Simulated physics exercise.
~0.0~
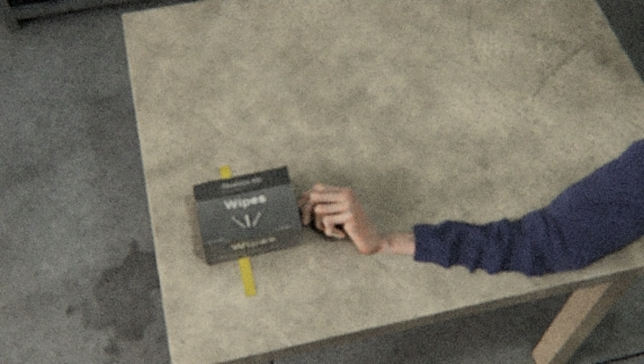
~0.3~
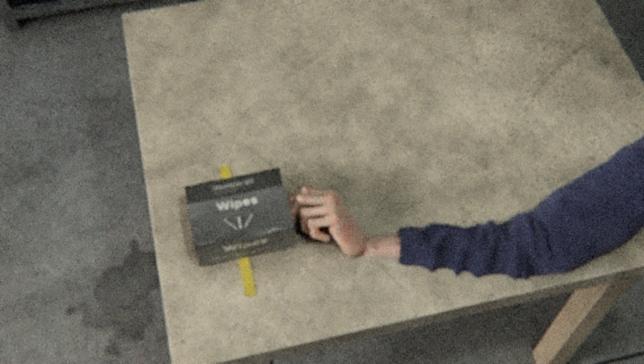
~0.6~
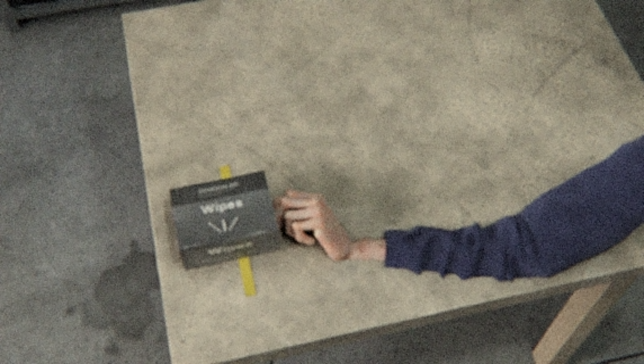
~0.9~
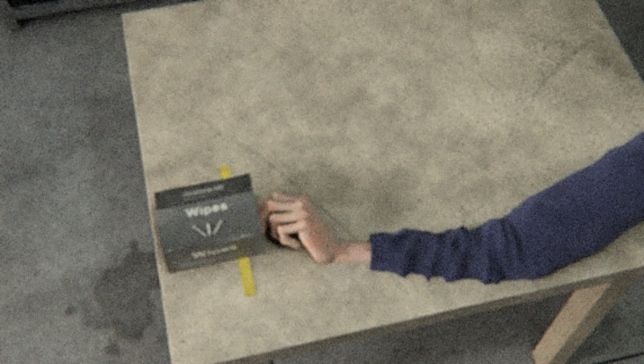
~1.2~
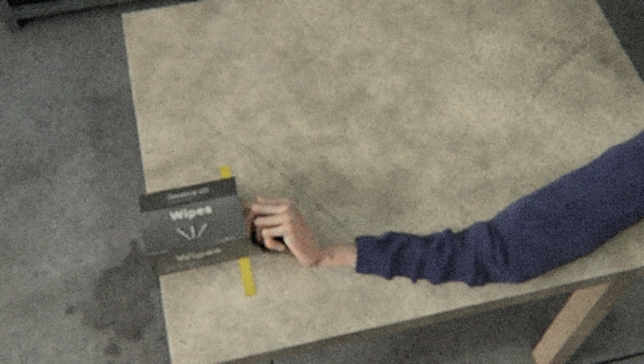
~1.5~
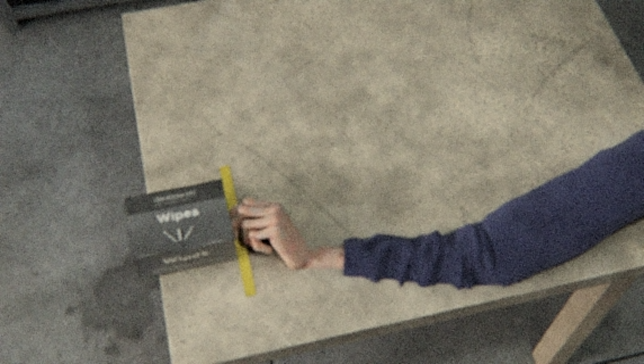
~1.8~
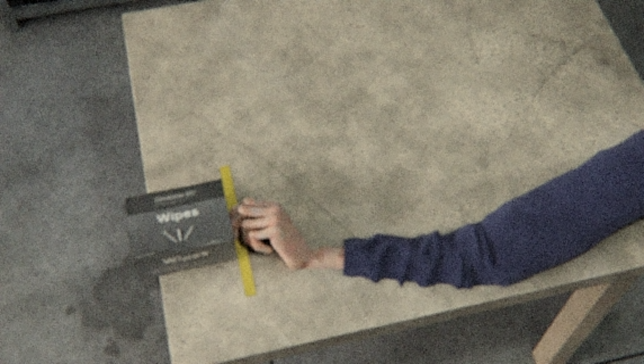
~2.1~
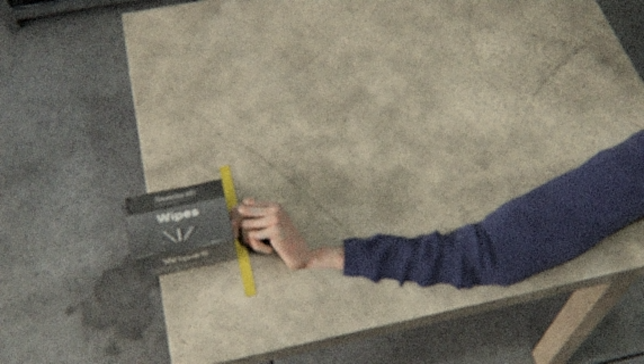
A hand pushes a grey box left past yellow tape until it overhangs the table edge.
